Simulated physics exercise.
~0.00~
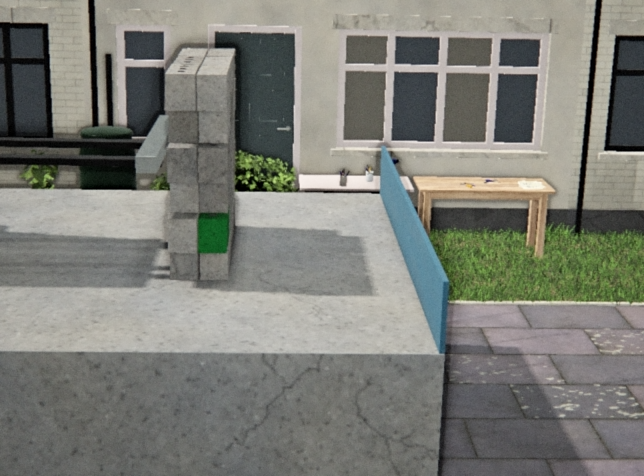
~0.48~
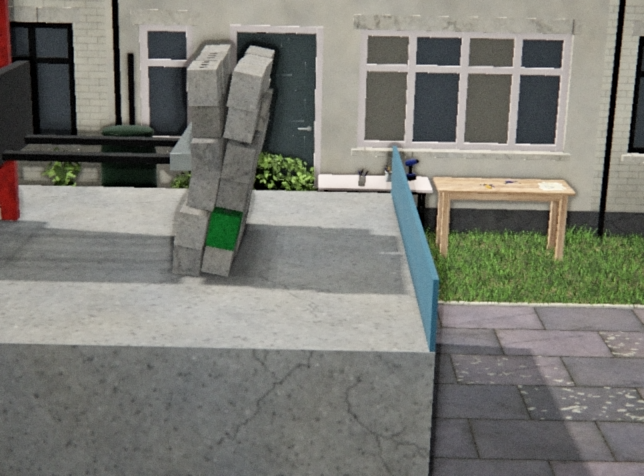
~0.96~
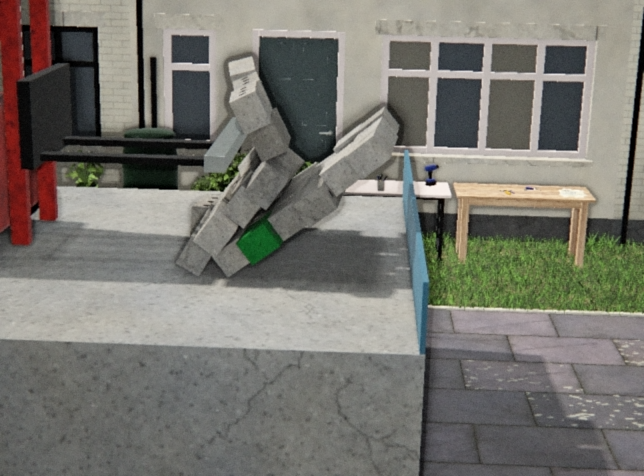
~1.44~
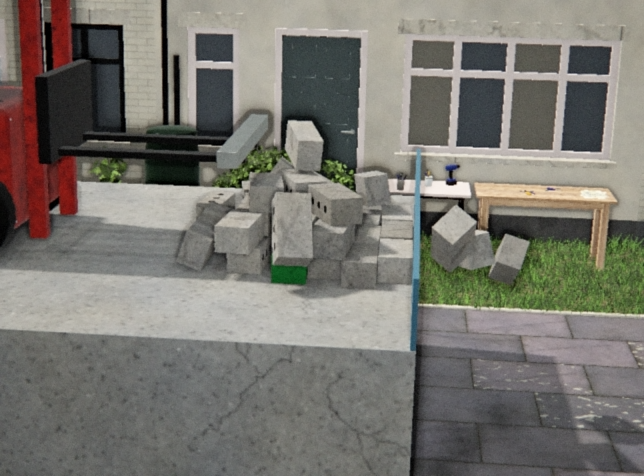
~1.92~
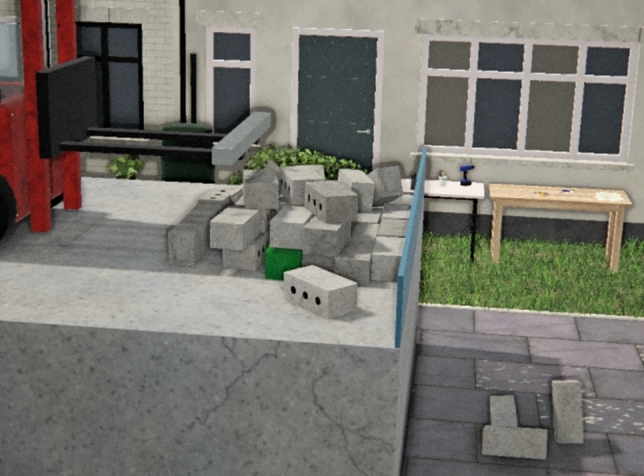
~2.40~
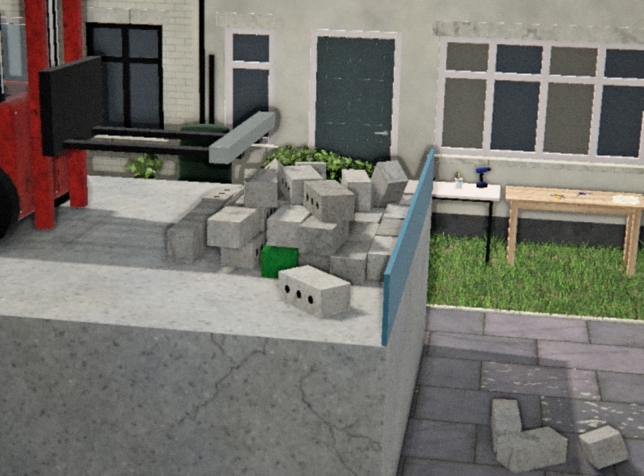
In the video, a red lift truck pushes a steel beam rightward into a stack of grey concrete blocks with one green block, toppling it across a dock. Most pieces settle in a heap behind the blue board, while three fall over it onto the paving below.
